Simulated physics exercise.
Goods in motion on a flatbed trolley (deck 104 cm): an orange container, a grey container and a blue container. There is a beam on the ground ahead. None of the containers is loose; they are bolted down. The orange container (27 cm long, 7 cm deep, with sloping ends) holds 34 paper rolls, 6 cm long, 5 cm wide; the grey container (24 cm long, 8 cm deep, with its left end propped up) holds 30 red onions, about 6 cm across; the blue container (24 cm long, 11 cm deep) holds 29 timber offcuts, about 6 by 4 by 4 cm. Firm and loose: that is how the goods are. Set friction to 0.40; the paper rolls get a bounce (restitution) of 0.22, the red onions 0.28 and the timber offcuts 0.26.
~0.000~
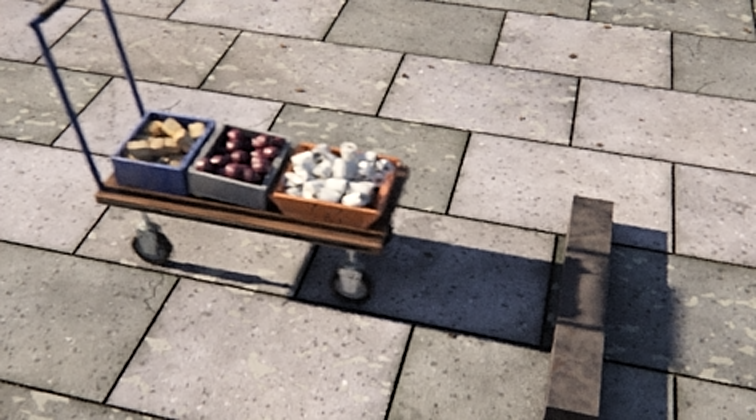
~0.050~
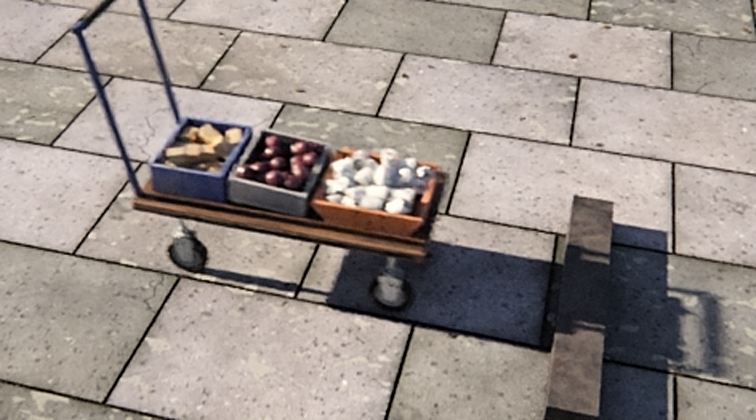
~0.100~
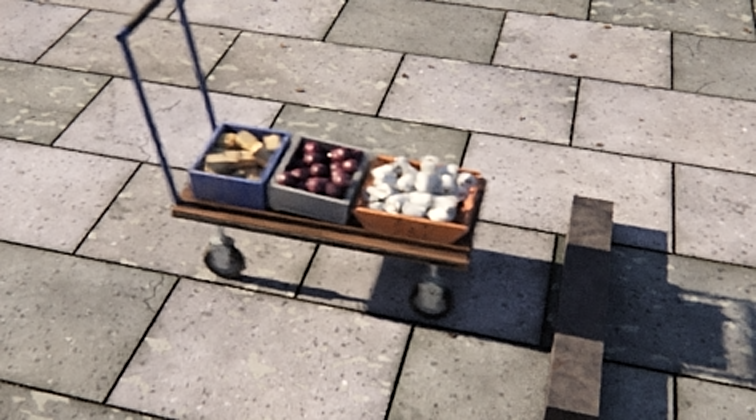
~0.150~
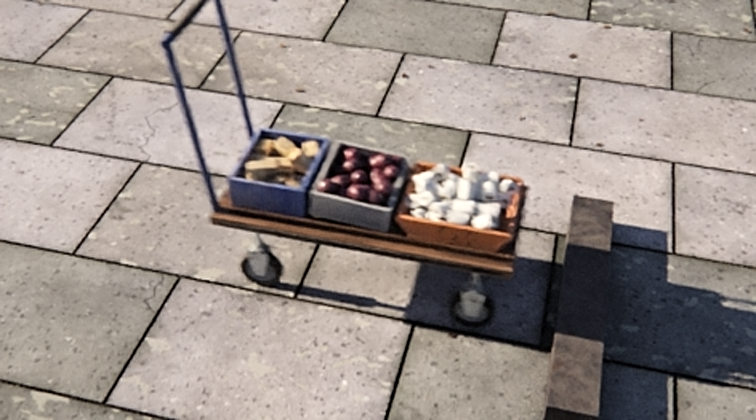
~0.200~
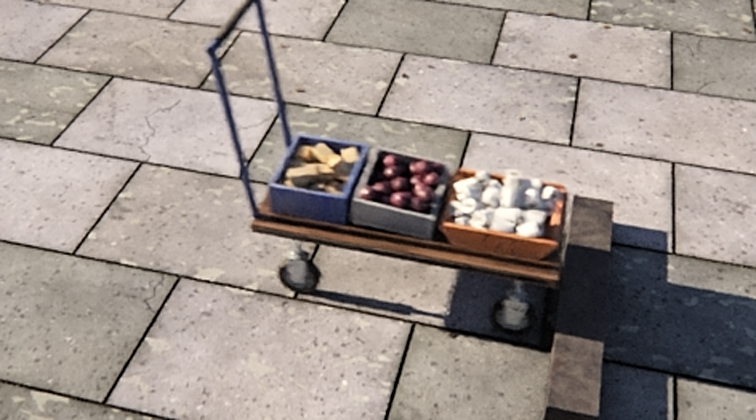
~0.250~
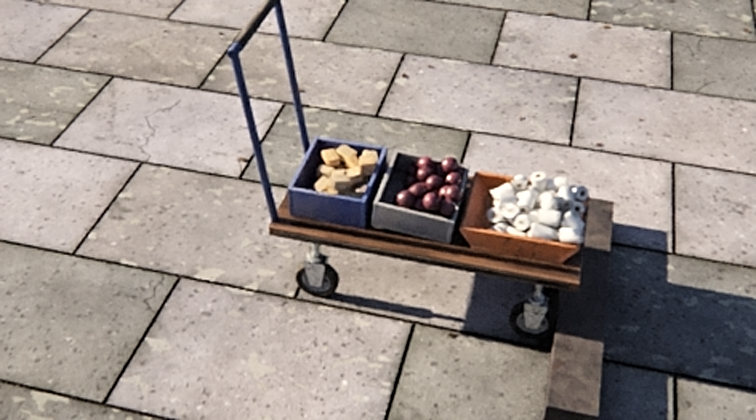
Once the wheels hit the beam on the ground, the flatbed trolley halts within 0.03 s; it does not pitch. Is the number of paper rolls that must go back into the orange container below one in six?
No, it is above one in six.
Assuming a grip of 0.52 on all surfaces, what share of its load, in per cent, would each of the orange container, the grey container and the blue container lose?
Orange container 40, grey container 10, blue container 10 per cent.
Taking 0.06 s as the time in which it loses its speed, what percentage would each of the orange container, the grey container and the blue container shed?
Orange container 40 %, grey container 30 %, blue container 0 %.
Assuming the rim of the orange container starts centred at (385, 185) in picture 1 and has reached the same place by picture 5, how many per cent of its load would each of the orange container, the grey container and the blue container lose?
Orange container 20, grey container 20, blue container 0 per cent.
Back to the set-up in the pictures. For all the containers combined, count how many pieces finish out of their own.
Roughly 25 pieces.
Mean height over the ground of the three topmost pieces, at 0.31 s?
On average they sit about 56 cm high.
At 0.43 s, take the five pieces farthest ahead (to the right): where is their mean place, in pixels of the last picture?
The leading five average out near (627, 205).
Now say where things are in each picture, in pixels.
In the first frame (places track the rim corner closest to us here), orange container (377, 212); blue container (178, 169); 65 cm to go; all still inside.
In the second frame, orange container (420, 220); blue container (218, 175); 50 cm to go.
In the third frame, orange container (464, 227); blue container (258, 182); 36 cm to go.
In the fourth frame, orange container (509, 235); blue container (300, 190); 21 cm to go.
In the fifth frame, orange container (555, 243); blue container (342, 197); 7 cm to go.
In the sixth frame, orange container (576, 247); blue container (361, 200); stopped; all still inside.
After 0.31 s, the orange container is down by 3 of 34, the grey container is down by 1 of 30 and the blue container is down by 1 of 29.
After 0.43 s, the orange container is down by 11 of 34, the grey container is down by 9 of 30 and the blue container is down by 1 of 29.
After 0.66 s, the orange container is down by 14 of 34, the grey container is down by 10 of 30 and the blue container is down by 1 of 29.
When it is over (at 1.16 s), the orange container is down by 14 of 34, the grey container is down by 10 of 30 and the blue container is down by 1 of 29. Asked share, 14 of 34, 41 per cent.
